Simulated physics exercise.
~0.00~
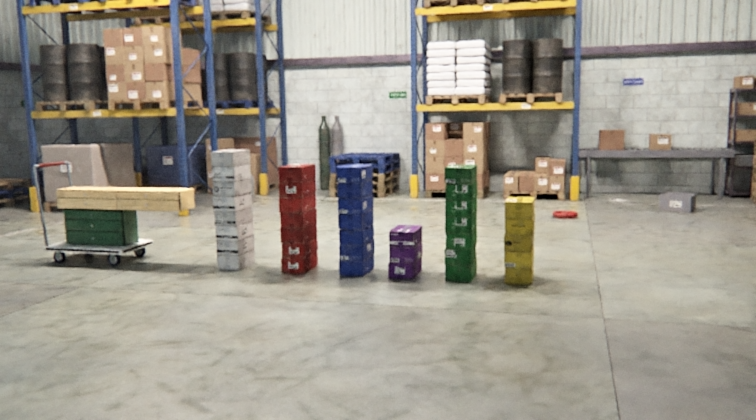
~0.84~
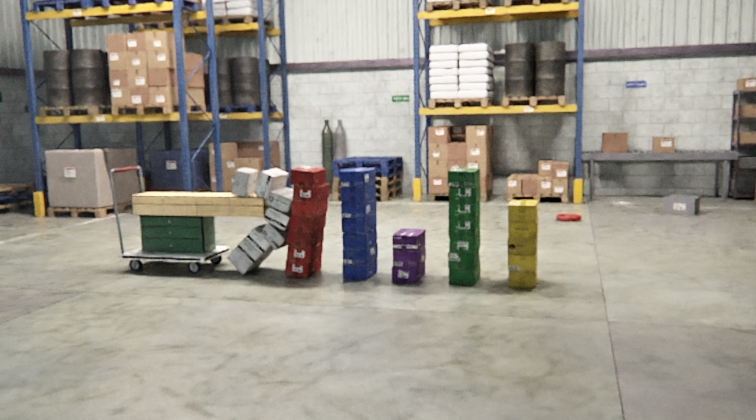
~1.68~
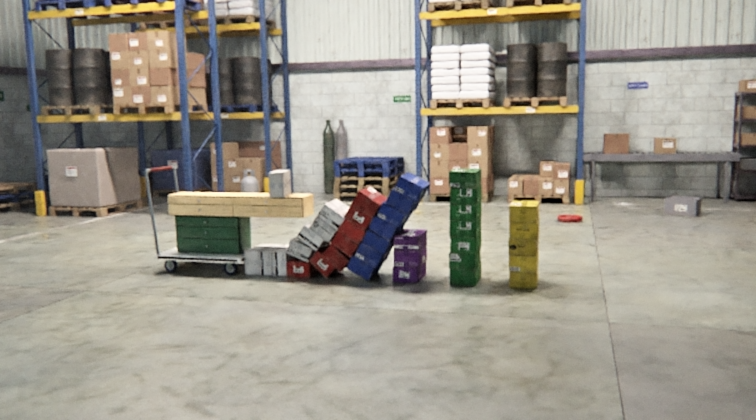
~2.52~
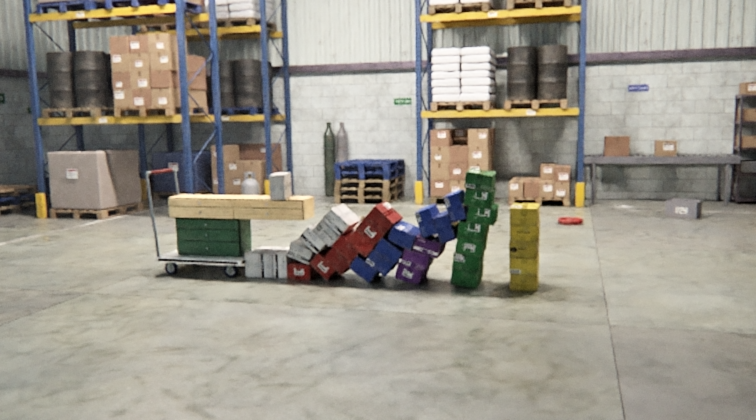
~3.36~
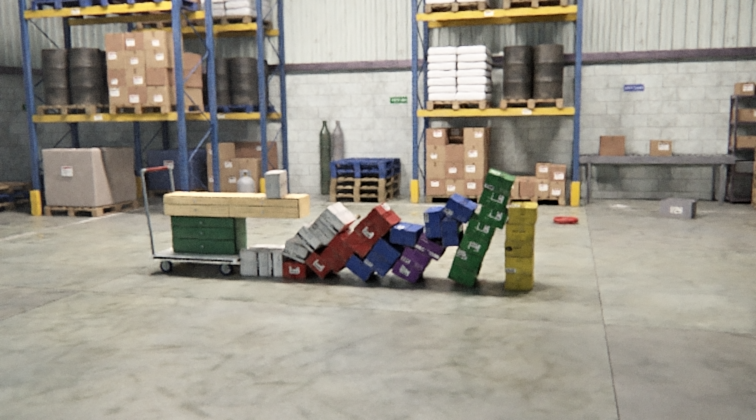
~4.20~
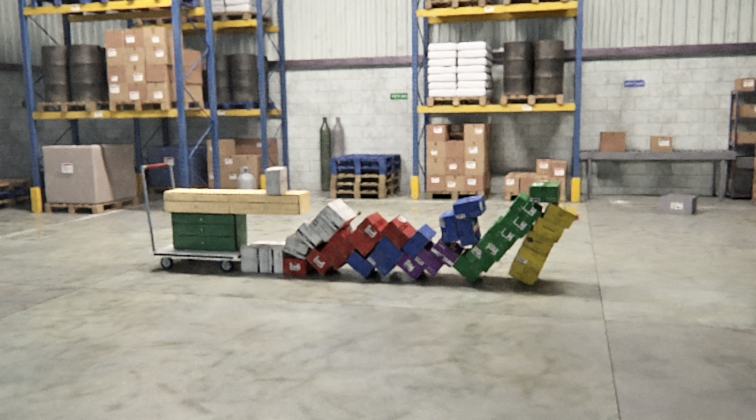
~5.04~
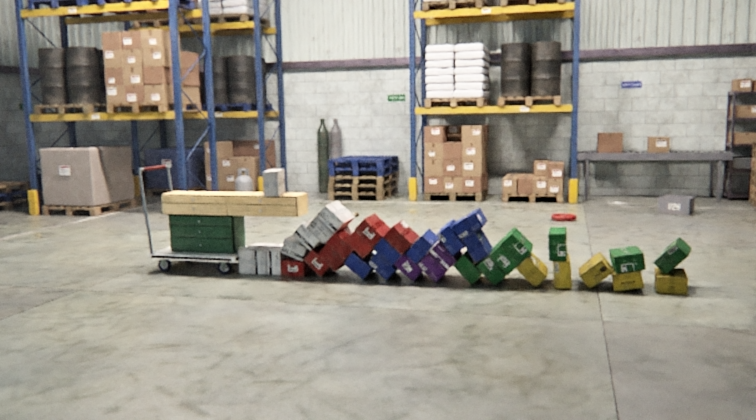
The footage shows an unattended trolley carrying long beams roll right across a warehouse floor into a pale stack of boxes, which topples against the red one. The blue, purple, green and yellow stacks collapse in turn, leaving a slanting, jumbled row with a few boxes scattered at the right.
